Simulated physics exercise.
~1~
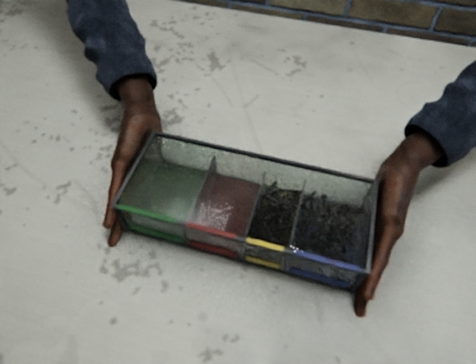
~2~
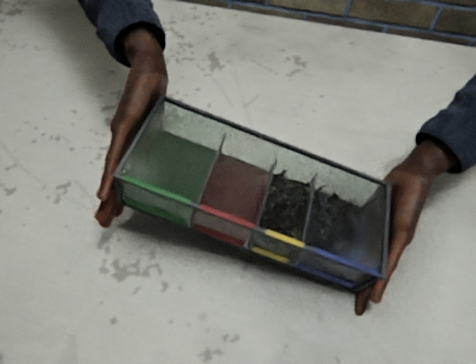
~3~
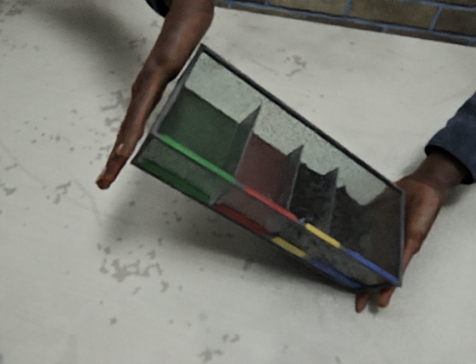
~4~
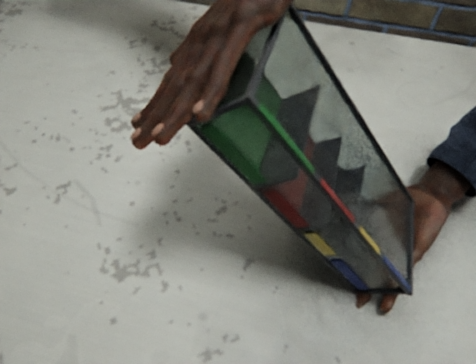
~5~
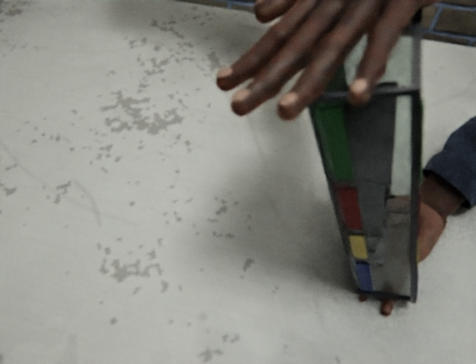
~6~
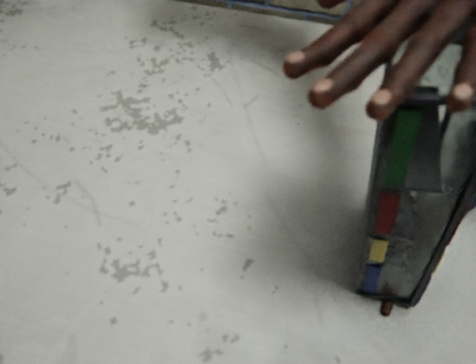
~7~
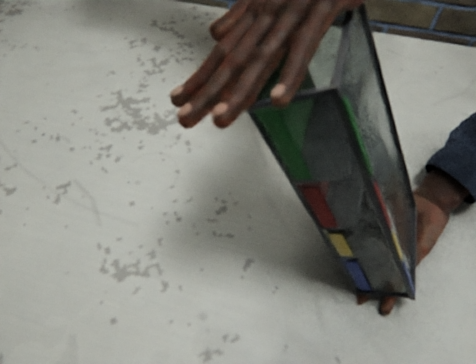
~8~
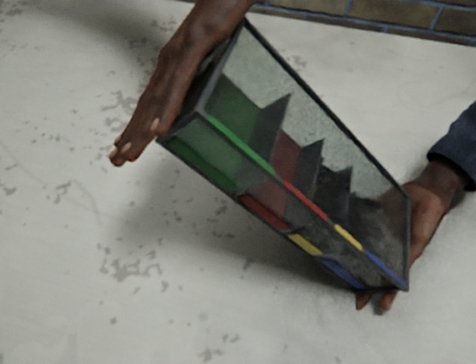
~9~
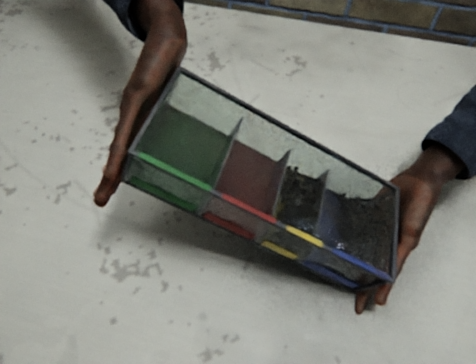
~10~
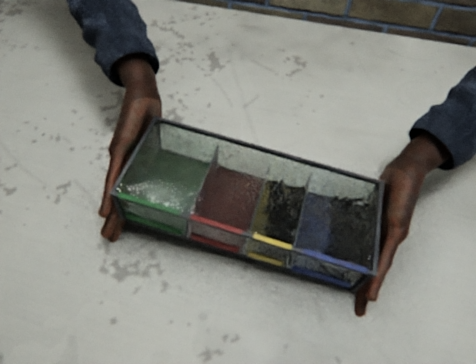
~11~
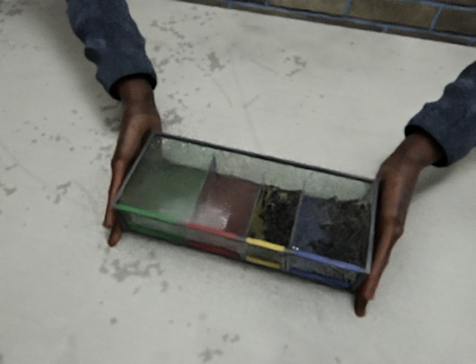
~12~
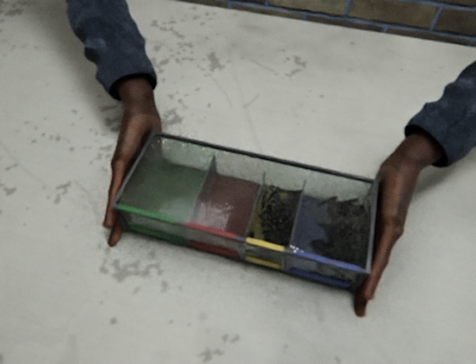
Clear divided box of small black pieces being tipped steeply onto its right end by two hands, then lowered flat again.
